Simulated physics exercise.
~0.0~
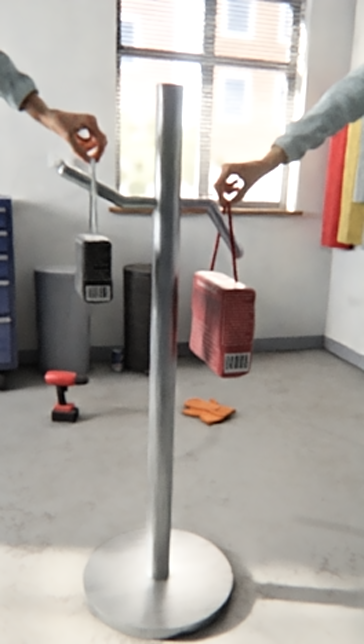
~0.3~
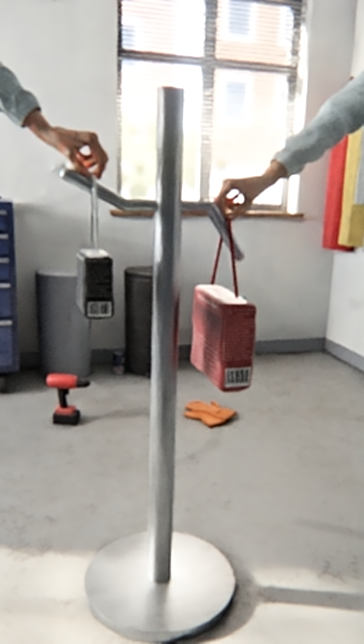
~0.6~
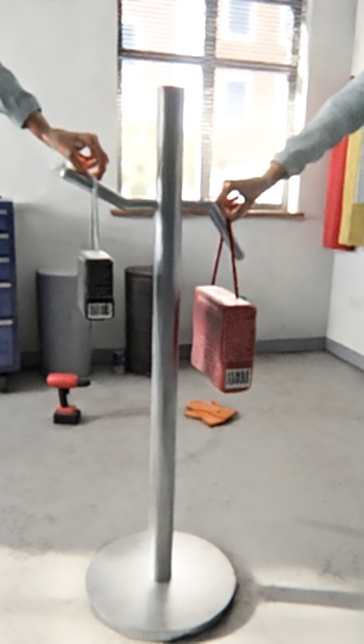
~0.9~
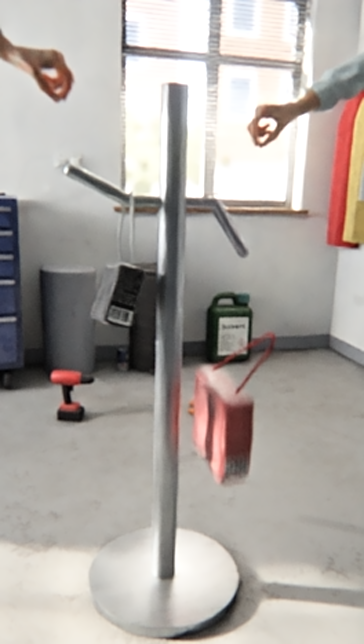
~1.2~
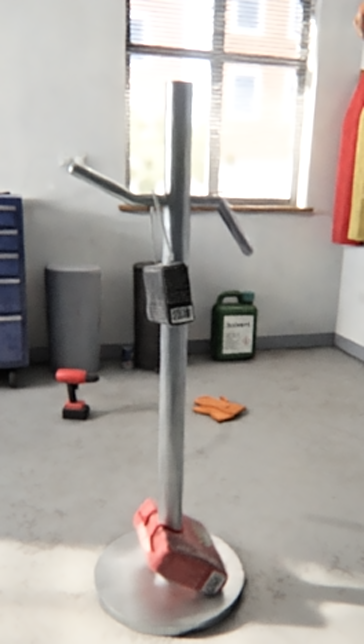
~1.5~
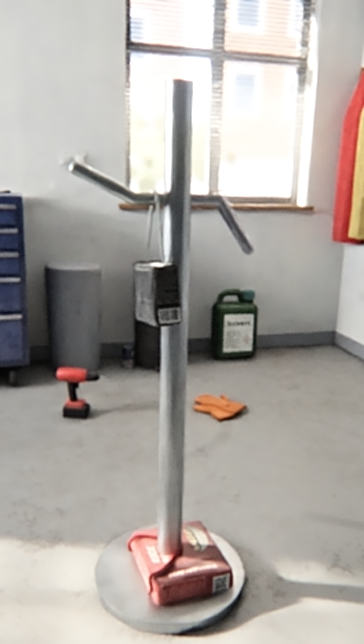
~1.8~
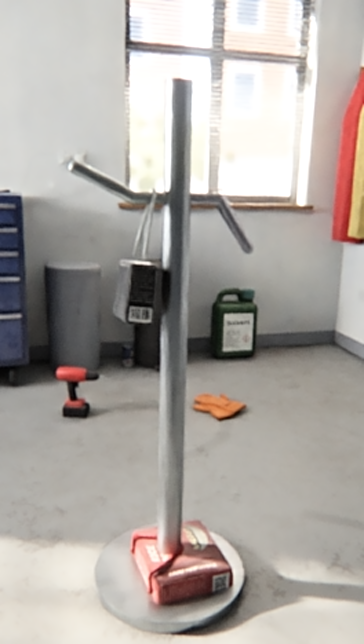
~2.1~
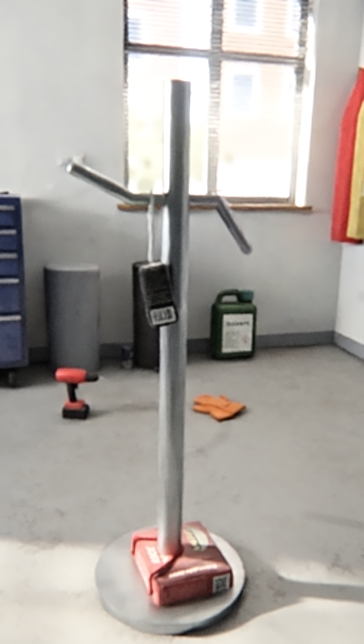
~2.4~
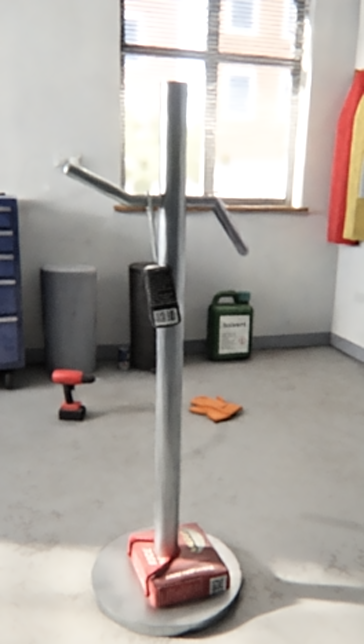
Two hands release a black pouch, which stays hanging, and a red bag, which falls.
